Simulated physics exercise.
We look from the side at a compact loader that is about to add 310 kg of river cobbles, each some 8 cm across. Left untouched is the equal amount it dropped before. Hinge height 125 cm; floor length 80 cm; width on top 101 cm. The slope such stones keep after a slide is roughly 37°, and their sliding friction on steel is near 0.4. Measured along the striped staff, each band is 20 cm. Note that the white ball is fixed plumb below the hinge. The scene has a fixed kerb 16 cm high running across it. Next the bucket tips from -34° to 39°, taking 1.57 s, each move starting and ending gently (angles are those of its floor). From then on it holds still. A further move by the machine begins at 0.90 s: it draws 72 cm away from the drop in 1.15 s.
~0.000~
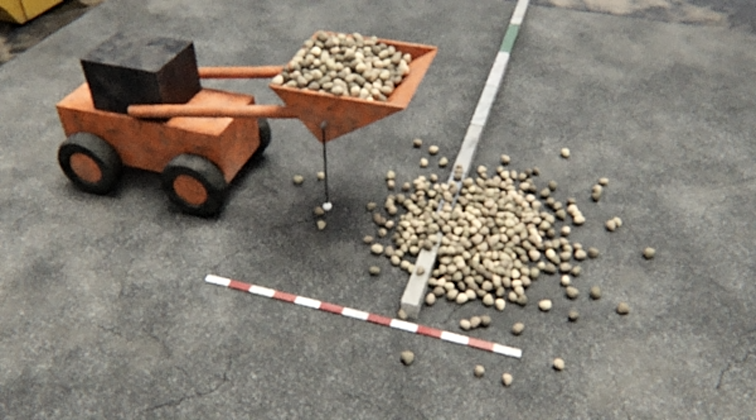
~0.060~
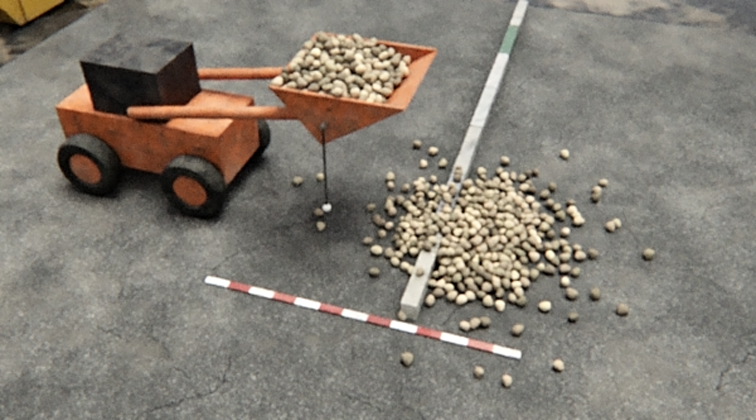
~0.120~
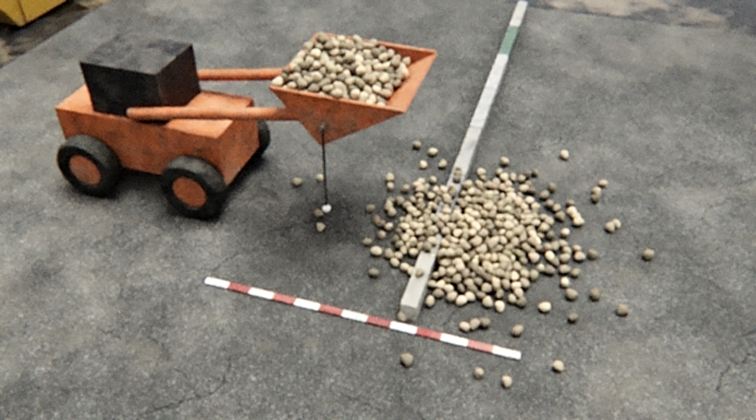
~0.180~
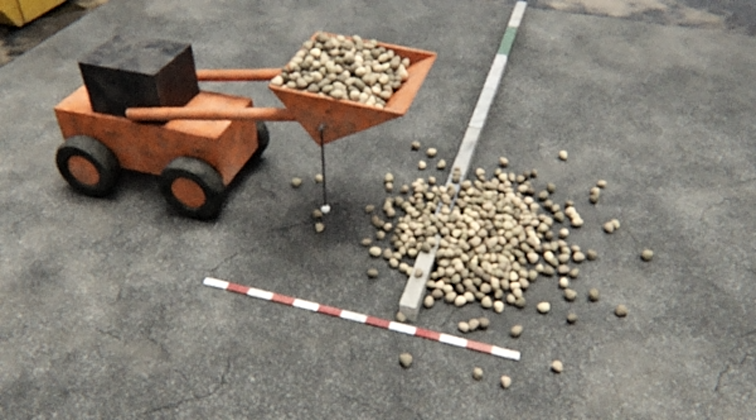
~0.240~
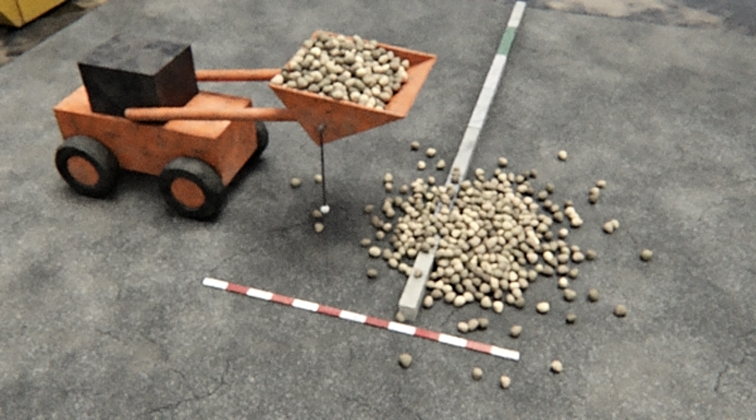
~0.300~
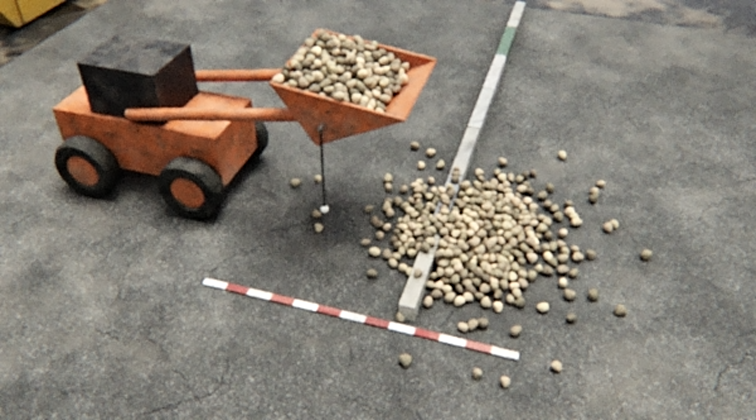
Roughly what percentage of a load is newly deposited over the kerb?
Around 0 per cent of a load is newly deposited there.
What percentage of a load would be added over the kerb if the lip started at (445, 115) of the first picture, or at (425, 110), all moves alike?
The first would add around 20 per cent, the second around 5 per cent.
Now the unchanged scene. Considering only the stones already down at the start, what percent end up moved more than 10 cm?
About 5 %.
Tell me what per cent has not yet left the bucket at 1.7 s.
Roughly 10 per cent of its load.
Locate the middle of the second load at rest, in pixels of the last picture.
I'd point to about (385, 211).
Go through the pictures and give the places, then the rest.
Lip at (404, 108), floor tilted -34°, highest stones at (338, 47). The earlier load is highest near (442, 213), 21 cm above ground level, 22 % on this side of the kerb, 78 % over the kerb, in the first frame.
The bucket is at -34°, its lip at (404, 110); the top of the load is at (337, 48); the stones move at 0.0 m/s on average, in the second frame.
Lip at (404, 112), floor tilted -33°, highest stones at (332, 48); the stones move at 0.1 m/s on average, in the third frame.
Lip at (404, 114), floor tilted -31°, highest stones at (329, 46); the stones move at 0.1 m/s on average, in the fourth frame.
The bucket is at -29°, its lip at (404, 117); the top of the load is at (323, 43); the stones move at 0.1 m/s on average, in the fifth frame.
The bucket is at -27°, its lip at (404, 120); the top of the load is at (324, 42); the stones move at 0.2 m/s on average, in the sixth frame.
After 1.2 s the floor is at 28°; in per cent of one load, 94 in the bucket, 28 on this side of the kerb, 78 over the kerb; the foremost stones are at (608, 239).
After 1.7 s the floor is at 39°; in per cent of one load, 9 in the bucket, 113 on this side of the kerb, 78 over the kerb; the foremost stones are at (608, 239).
After 2.5 s the floor is at 39°; in per cent of one load, 0 in the bucket, 122 on this side of the kerb, 78 over the kerb; the foremost stones are at (608, 239).
After 5.0 s the floor is at 39°; in per cent of one load, 0 in the bucket, 122 on this side of the kerb, 78 over the kerb; the foremost stones are at (608, 239). Net gain over the kerb, 0.
